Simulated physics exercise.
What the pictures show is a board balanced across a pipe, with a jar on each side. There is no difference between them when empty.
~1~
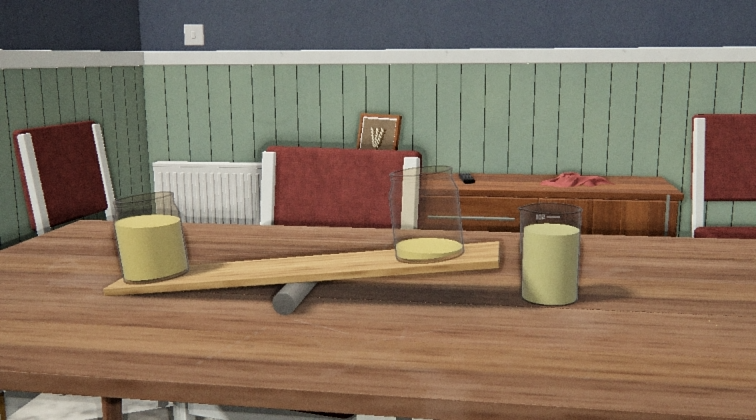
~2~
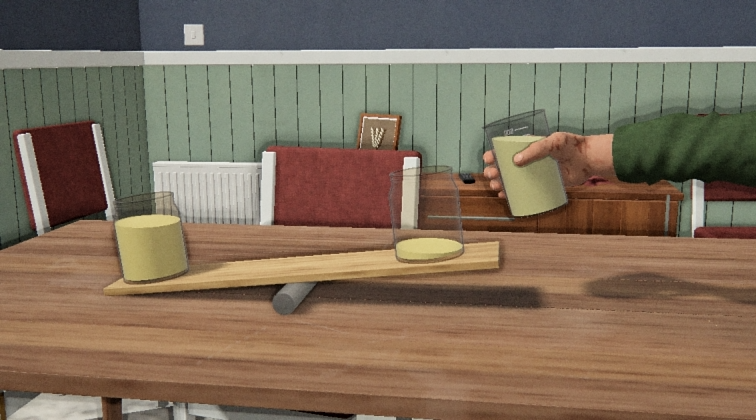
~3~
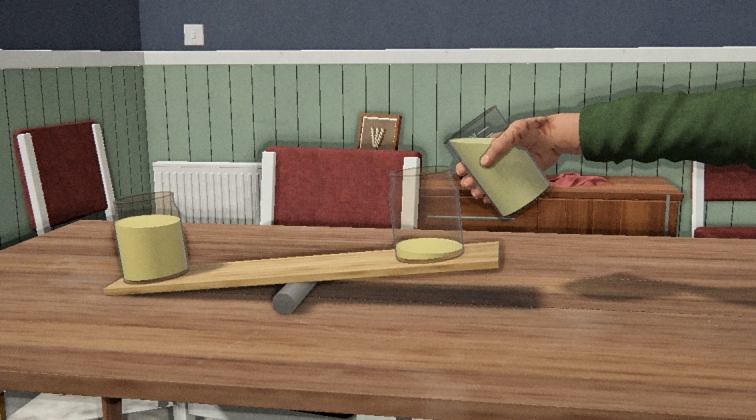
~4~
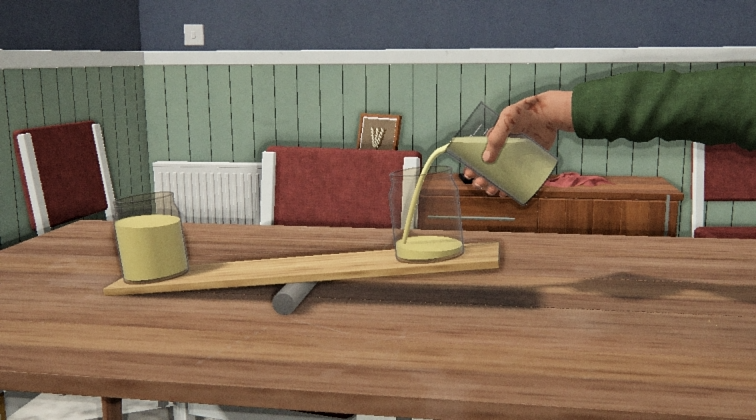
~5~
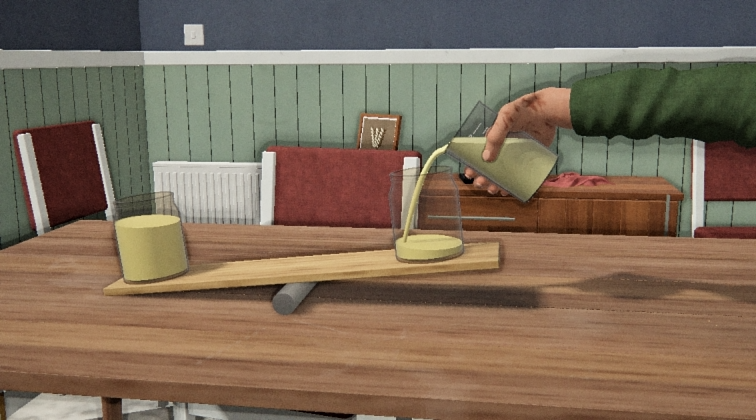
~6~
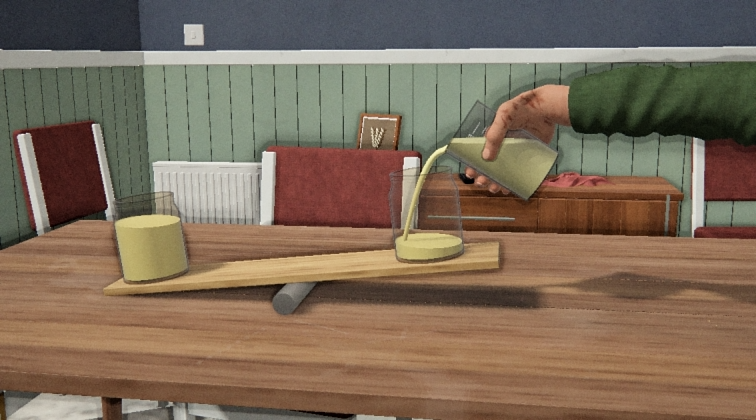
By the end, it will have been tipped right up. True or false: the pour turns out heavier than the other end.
False.
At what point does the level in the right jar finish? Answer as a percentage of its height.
60 %.
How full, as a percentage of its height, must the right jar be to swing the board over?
Estimated fill: Near 85 per cent.
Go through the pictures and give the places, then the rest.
In the first frame, nothing is moving yet; beaker (550, 253) about three quarters full; right jar (426, 211) nearly empty, raised; left jar (150, 234) about two thirds full, on the low side.
In the second frame, the beaker is picked up; pipe (285, 302); right jar nearly empty, surface at (429, 246).
In the third frame, the beaker leans over the right jar; beaker (499, 161) tipped 35° with all of its load; right jar (426, 211) nearly empty.
In the fourth frame, the lemonade is flowing; pipe (285, 302); right jar nearly empty, surface at (429, 244); left jar about two thirds full, surface at (148, 222).
In the fifth frame, the lemonade is flowing; beaker (501, 152) tipped 55° with nearly all of its load; right jar (426, 211) nearly empty.
In the sixth frame, the lemonade is flowing; pipe (285, 302); right jar nearly empty, surface at (429, 241); left jar about two thirds full, surface at (148, 222).
Next, the right jar is about a third full; the board leans as before.
After that, the right jar is about half full; the board leans as before.
Finally, the right jar is about two thirds full; the board leans as before.
